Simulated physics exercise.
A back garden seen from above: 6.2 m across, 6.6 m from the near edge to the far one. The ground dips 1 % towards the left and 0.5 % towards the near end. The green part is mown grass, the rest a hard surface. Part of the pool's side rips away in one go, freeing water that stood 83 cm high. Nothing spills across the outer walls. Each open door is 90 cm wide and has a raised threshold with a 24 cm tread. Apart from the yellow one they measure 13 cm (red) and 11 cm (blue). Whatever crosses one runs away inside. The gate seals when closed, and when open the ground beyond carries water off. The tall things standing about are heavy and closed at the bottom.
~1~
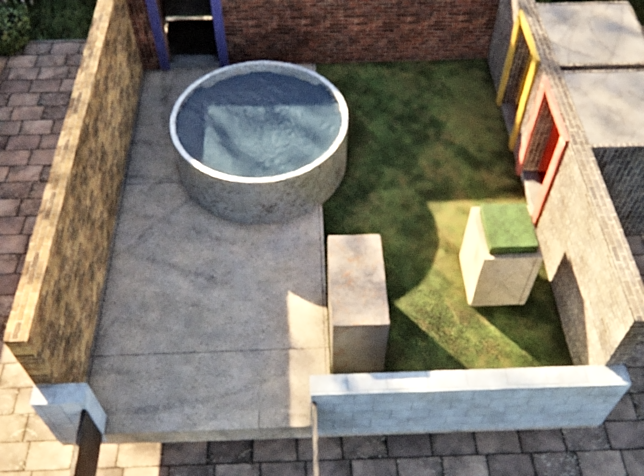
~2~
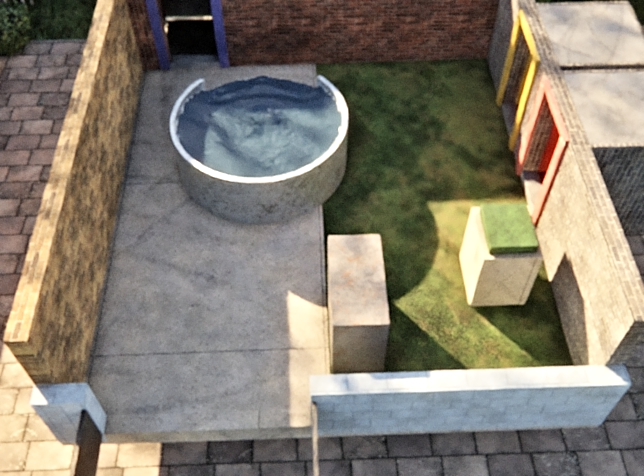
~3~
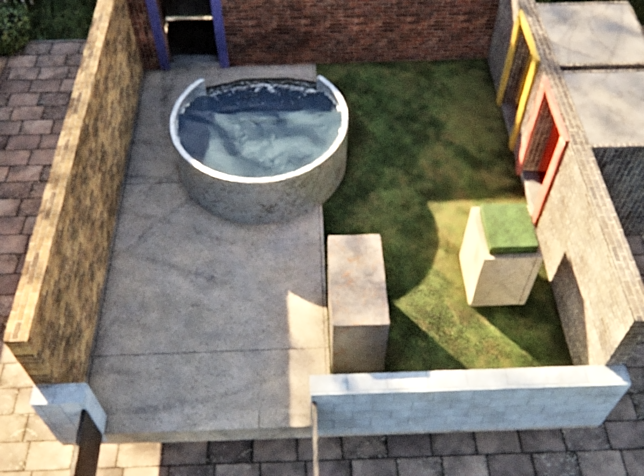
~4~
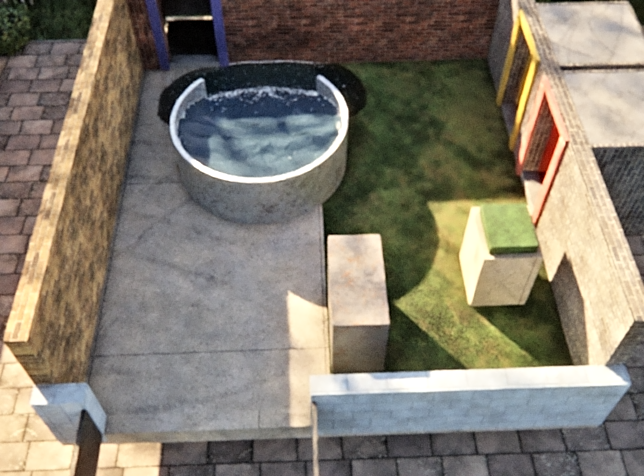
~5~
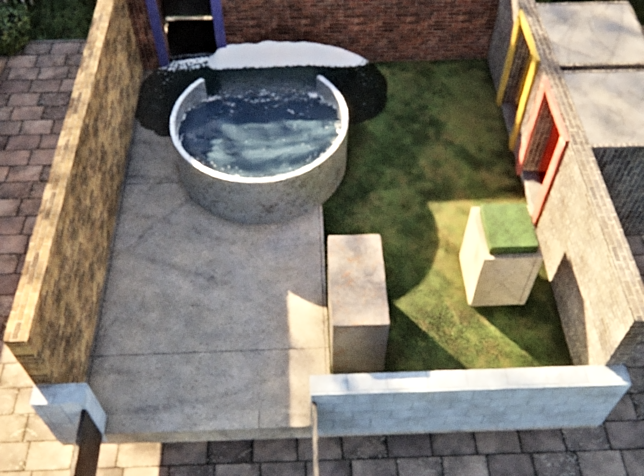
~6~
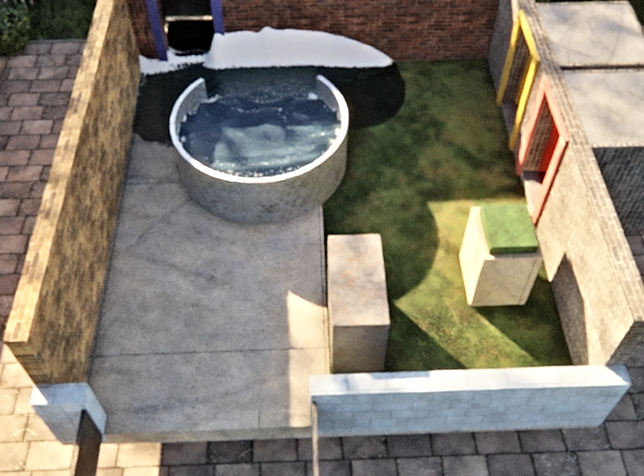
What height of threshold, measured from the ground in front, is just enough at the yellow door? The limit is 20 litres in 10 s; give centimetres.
About 15 cm.
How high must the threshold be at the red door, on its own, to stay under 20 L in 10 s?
Roughly 6.0 cm at red.
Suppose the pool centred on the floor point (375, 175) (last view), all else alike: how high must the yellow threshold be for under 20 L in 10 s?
About 16 cm.
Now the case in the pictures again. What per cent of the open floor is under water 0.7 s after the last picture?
About 20 per cent.
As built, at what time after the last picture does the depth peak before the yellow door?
At about 2.0 s.
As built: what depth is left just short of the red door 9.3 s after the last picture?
Roughly 6.5 cm deep.
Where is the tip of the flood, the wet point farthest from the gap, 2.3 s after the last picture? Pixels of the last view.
Around (94, 338).
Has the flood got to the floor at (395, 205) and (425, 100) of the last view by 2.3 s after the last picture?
In that order: Dry, flooded.
Then, 0.7 s after the last picture water covers 20 % of the floor, deepest (60 cm) near (264, 82); it has not reached the yellow door.
Then, 2.3 s after the last picture water covers 50 % of the floor, deepest (38 cm) near (143, 73); 18 cm at the yellow door, 21 litres in over its 8 cm threshold.
Then, 9.3 s after the last picture water covers 100 % of the floor, deepest (16 cm) near (80, 416); 5 cm at the yellow door, 89 litres in over its 8 cm threshold.
At the yellow door as built, the water peaked near 19 cm, 2.1 s after the last picture.
Run again over the same 10 s with other heights there, 28 litres in over 14 cm, 14 litres over 16.5 cm. The limit of 20 litres is kept from about 15 cm up.
